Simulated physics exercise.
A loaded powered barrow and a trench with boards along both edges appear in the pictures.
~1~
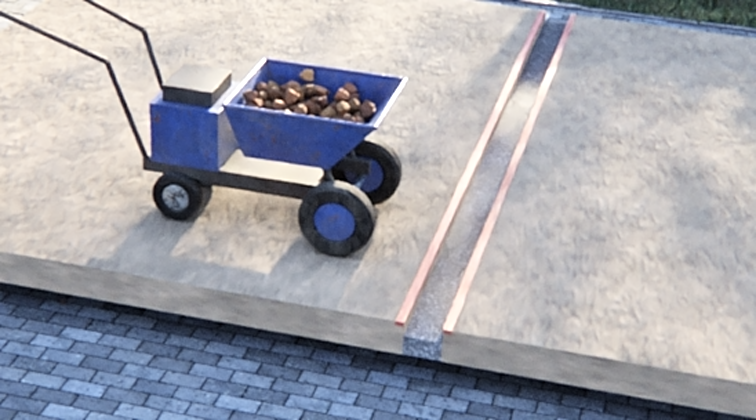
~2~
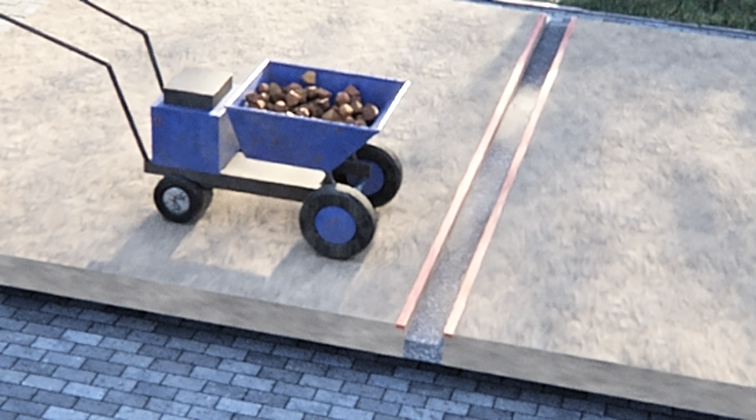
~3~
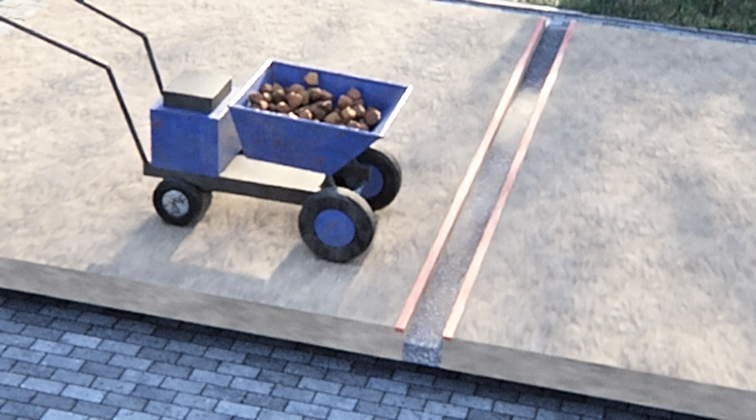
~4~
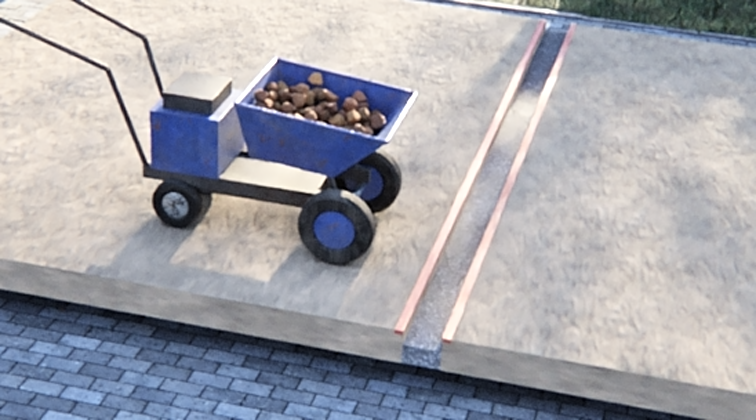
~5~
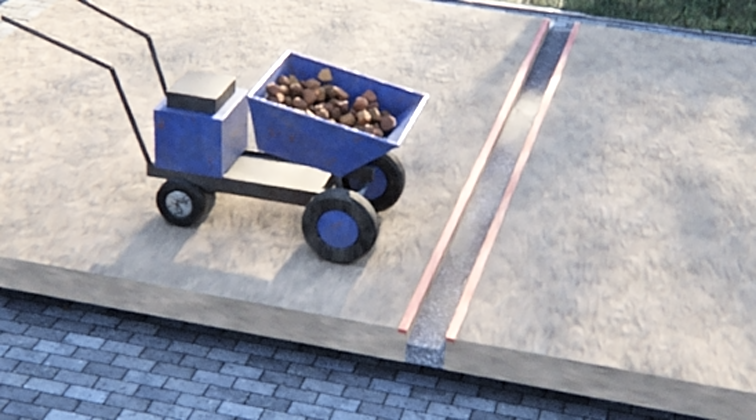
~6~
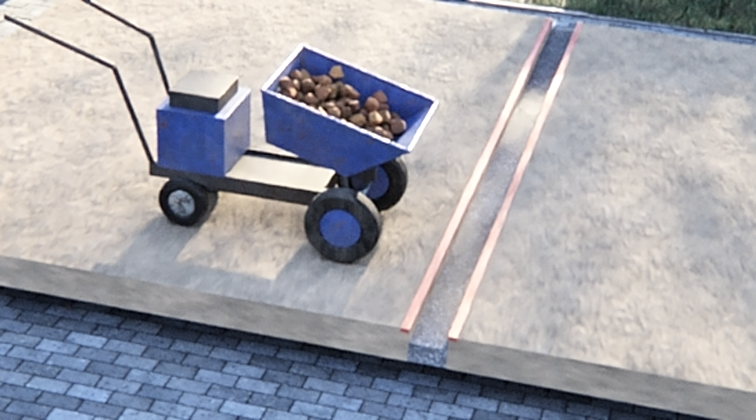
A pale, flat earthen slab edged by grey block paving in the foreground is seen from above and to one side, with grass at the top right. A blue powered barrow with black wheels and handles stands at left, its skip full of brown clods, while a shallow grey trench lined with reddish boards runs at right. The skip starts level, then its rear rises and it tilts steadily towards the right, the clods riding inside, as the wheels stay in place and the view shifts very slightly.
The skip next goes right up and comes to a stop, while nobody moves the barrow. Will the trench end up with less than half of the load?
Yes, it gets the minority of it.
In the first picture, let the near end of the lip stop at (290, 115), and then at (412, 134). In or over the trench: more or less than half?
A minority, then a minority.
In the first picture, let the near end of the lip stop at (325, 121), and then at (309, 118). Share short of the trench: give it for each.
Roughly 20 and 40 %.
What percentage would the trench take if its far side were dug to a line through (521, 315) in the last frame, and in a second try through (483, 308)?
Estimated share: Try 1 approx. 80 in a hundred, try 2 approx. 50 in a hundred.
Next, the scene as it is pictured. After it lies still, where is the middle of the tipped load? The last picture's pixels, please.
At about (503, 250), give or take.
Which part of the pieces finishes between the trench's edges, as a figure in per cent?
Close to 20 in every hundred pieces.
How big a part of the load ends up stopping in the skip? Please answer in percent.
That comes to about 20 per cent or so.
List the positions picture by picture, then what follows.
Lip of the skip at (375, 128), level; top of the load at (300, 110), clay clods; first edge of the trench at (414, 290); far edge at (460, 298), the trench under half as wide as the skip, and shallow for its width, in the first frame.
Lip of the skip at (377, 132), level; top of the load at (302, 112), in the second frame.
Lip of the skip at (380, 137), tipped barely; top of the load at (295, 101), in the third frame.
Lip of the skip at (386, 142), tipped a little; top of the load at (289, 110), in the fourth frame.
Lip of the skip at (397, 146), tipped a little; top of the load at (311, 96), in the fifth frame.
Lip of the skip at (408, 152), tipped clearly; top of the load at (311, 102); first edge of the trench at (420, 297); far edge at (466, 305), in the sixth frame.
Soon after the last picture, skip tipped steeply; all in the skip.
A little later, skip tipped right over; most in the skip; a small part in or heaped over the trench; a small part beyond it; a stray few falling.
Later still, skip tipped right over; about a quarter in the skip; about a quarter in or heaped over the trench; about half beyond it.
At rest, skip tipped right over; about a quarter in the skip; about a quarter in or heaped over the trench; about half beyond it.
